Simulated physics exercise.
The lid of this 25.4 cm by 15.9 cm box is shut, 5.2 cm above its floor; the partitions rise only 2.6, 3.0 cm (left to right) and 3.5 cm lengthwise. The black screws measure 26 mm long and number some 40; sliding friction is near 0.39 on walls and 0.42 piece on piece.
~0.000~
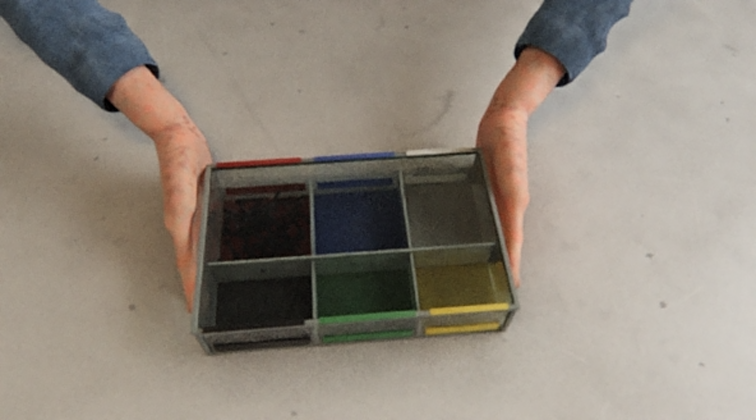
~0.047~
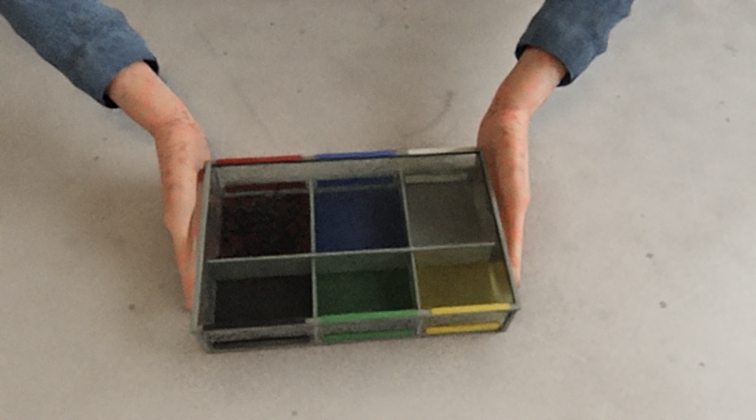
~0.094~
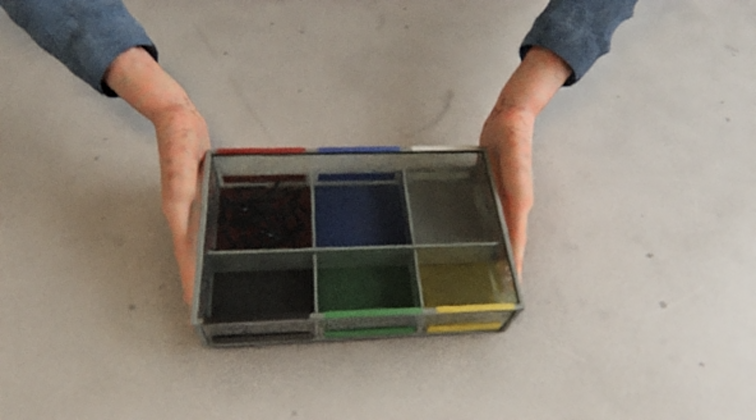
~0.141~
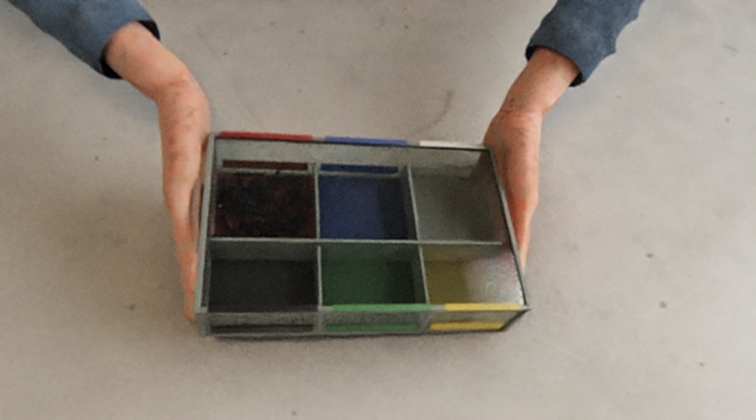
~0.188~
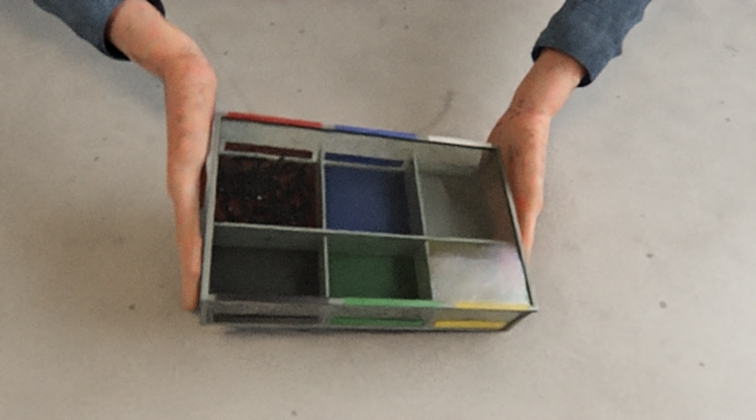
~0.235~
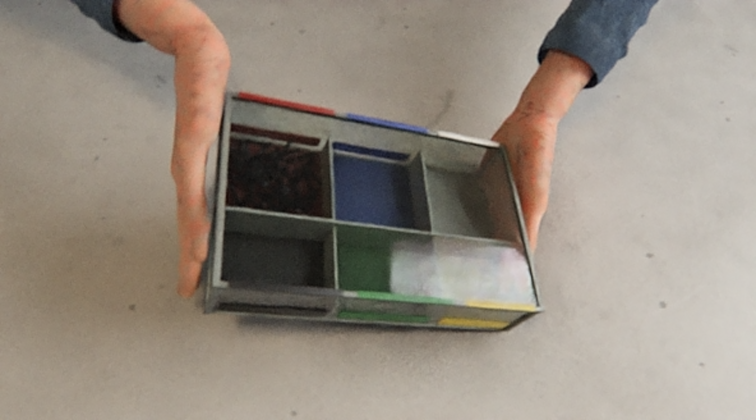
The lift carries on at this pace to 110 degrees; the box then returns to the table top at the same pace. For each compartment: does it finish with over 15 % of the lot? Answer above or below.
Red below, blue below, green below, yellow above, white above, black below.
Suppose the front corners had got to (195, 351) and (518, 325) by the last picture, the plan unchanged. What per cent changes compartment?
It would be near 70 per cent.
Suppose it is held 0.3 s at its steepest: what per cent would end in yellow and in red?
In that case yellow 45; red 0.
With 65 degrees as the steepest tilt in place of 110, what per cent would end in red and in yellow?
In that case red 75, yellow 0.
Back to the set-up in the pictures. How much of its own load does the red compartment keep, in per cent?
Roughly 0 per cent.
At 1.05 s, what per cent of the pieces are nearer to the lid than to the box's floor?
Roughly 100 per cent.
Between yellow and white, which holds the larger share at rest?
The white one has more.
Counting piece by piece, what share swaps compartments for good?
Roughly 100 per cent.
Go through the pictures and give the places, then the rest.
In the first frame, box tilt 0 degrees, front corners at (197, 330) and (514, 305); red 100 %.
In the second frame, box tilt 1 degrees, front corners at (197, 327) and (515, 305).
In the third frame, box tilt 4 degrees, front corners at (197, 320) and (519, 305), lowest corner right front.
In the fourth frame, box tilt 10 degrees, front corners at (200, 309) and (526, 306), lowest corner right front.
In the fifth frame, box tilt 16 degrees, front corners at (207, 296) and (532, 307), lowest corner right front.
In the sixth frame, box tilt 21 degrees, front corners at (219, 282) and (538, 308), lowest corner right front; red 100 %. The box's pace is about 120 degrees a second.
Then, at 1.05 s, tilt 110 degrees; red 20 %, blue 50 %, green 5 %, yellow 5 %, white 20 %.
Then, at 1.59 s, tilt 48 degrees; yellow 40 %, white 60 %.
After 2.20 s, tilt 0 degrees; yellow 40 %, white 60 %.
In the end, at 2.7 s, red 0 %, blue 0 %, green 0 %, yellow 40 %, white 60 %, black 0 %.
